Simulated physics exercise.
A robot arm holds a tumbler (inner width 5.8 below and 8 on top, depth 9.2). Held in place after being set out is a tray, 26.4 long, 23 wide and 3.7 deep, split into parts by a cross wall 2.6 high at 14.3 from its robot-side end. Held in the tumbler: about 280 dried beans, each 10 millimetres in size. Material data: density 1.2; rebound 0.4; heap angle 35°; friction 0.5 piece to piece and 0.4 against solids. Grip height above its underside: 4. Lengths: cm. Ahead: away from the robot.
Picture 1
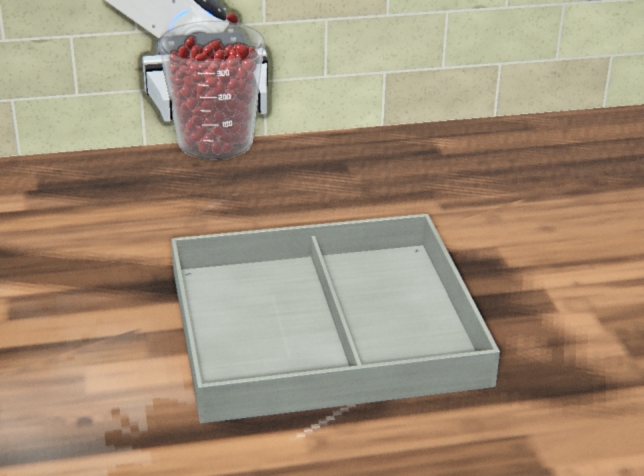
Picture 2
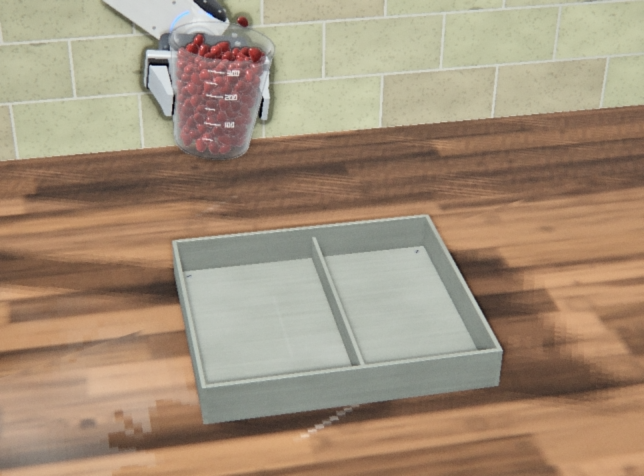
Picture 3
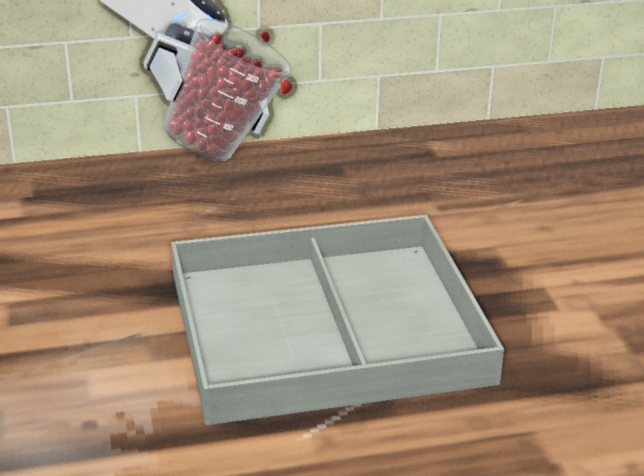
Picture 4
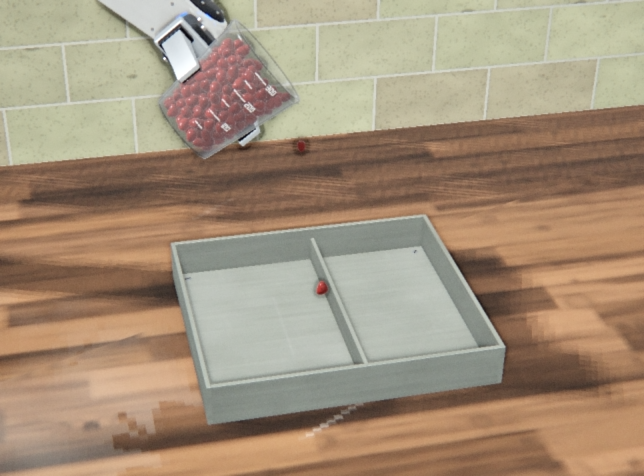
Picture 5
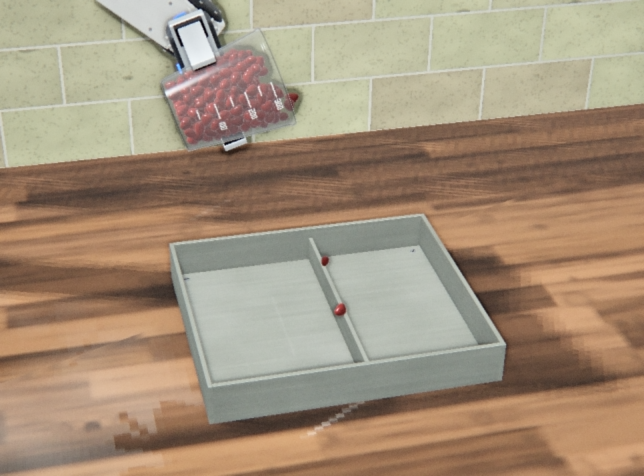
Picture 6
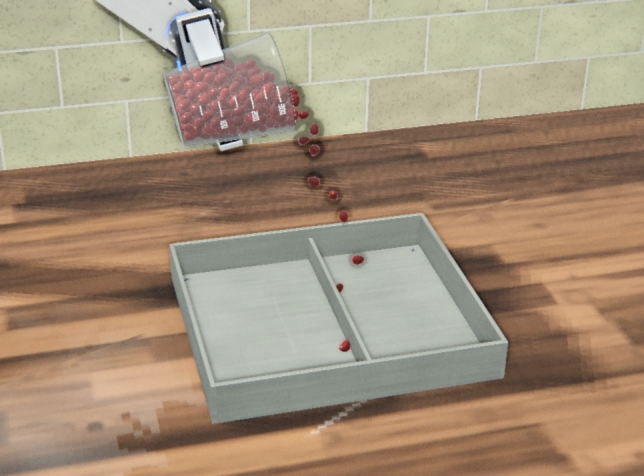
A robot arm holds a clear tumbler packed with small red beans above a grey, two-part tray on a wooden counter. It tips the tumbler steadily to the right, and a few beans drop near the tray's divider. With the tumbler nearly on its side, a thin stream of beans falls toward the tray.
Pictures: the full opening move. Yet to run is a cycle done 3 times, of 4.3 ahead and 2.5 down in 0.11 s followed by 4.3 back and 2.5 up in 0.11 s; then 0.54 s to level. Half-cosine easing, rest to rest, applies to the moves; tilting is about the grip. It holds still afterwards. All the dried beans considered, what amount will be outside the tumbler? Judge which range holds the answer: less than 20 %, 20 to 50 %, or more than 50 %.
The range is more than 50 %.
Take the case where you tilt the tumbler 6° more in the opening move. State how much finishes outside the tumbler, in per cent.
Roughly 85 percent.
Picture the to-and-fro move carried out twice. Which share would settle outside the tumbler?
Probably about 60 in a hundred.
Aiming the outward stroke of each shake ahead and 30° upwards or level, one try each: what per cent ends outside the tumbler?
Near 100 and 95 percent respectively.
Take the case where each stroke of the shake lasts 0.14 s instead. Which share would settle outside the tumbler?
65 %.
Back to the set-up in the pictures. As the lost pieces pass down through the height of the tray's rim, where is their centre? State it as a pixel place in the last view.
Centre: About (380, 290).
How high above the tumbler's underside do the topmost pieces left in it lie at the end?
Roughly 5.5 centimetres.
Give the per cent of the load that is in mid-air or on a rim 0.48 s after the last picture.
Around 13 per cent of the load.
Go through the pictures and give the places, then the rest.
The first picture shows the tumbler middle at (214, 94), level; upper third of the load around (214, 69), from x 175 to 250, top at y 20; 282 in the tumbler.
The second picture shows the tumbler middle at (217, 95), tilted 8° forward; upper third of the load around (218, 68), from x 180 to 260, top at y 20.
The third picture shows the tumbler middle at (220, 95), tilted 28° forward; upper third of the load around (223, 70), from x 175 to 285, top at y 35; 281 in the tumbler, 1 in flight or on a rim.
The fourth picture shows the tumbler middle at (223, 96), tilted 52° forward; upper third of the load around (229, 74), from x 170 to 325, top at y 45; 280 in the tumbler, 1 in the robot-side part, 1 in flight or on a rim.
The fifth picture shows the tumbler middle at (225, 97), tilted 72° forward; upper third of the load around (229, 78), from x 170 to 340, top at y 55; 280 in the tumbler, 2 in the robot-side part.
The sixth picture shows the tumbler middle at (226, 97), tilted 80° forward; upper third of the load around (220, 84), from x 175 to 355, top at y 60; 273 in the tumbler, 2 in the far-side part, 1 in the robot-side part, 6 in flight or on a rim.
Then, 0.48 s on, tilted 80° forward, highest piece 26 above the table; 123 in the tumbler, 105 in the far-side part, 13 in the robot-side part, 3 on the table or floor, 38 in flight or on a rim.
Then, 0.96 s on, tilted 33° forward, highest piece 28 above the table; 158 in the far-side part, 85 in the tumbler, 34 in the robot-side part, 4 on the table or floor, 1 in flight or on a rim.
Then, 1.40 s on, level, highest piece 27 above the table; 158 in the far-side part, 85 in the tumbler, 35 in the robot-side part, 4 on the table or floor.
Then, 2.45 s on, level, highest piece 27 above the table; 158 in the far-side part, 85 in the tumbler, 35 in the robot-side part, 4 on the table or floor.
In the end, 158 in the far-side part, 85 in the tumbler, 35 in the robot-side part, 4 on the table or floor. That is 70 % outside the tumbler.
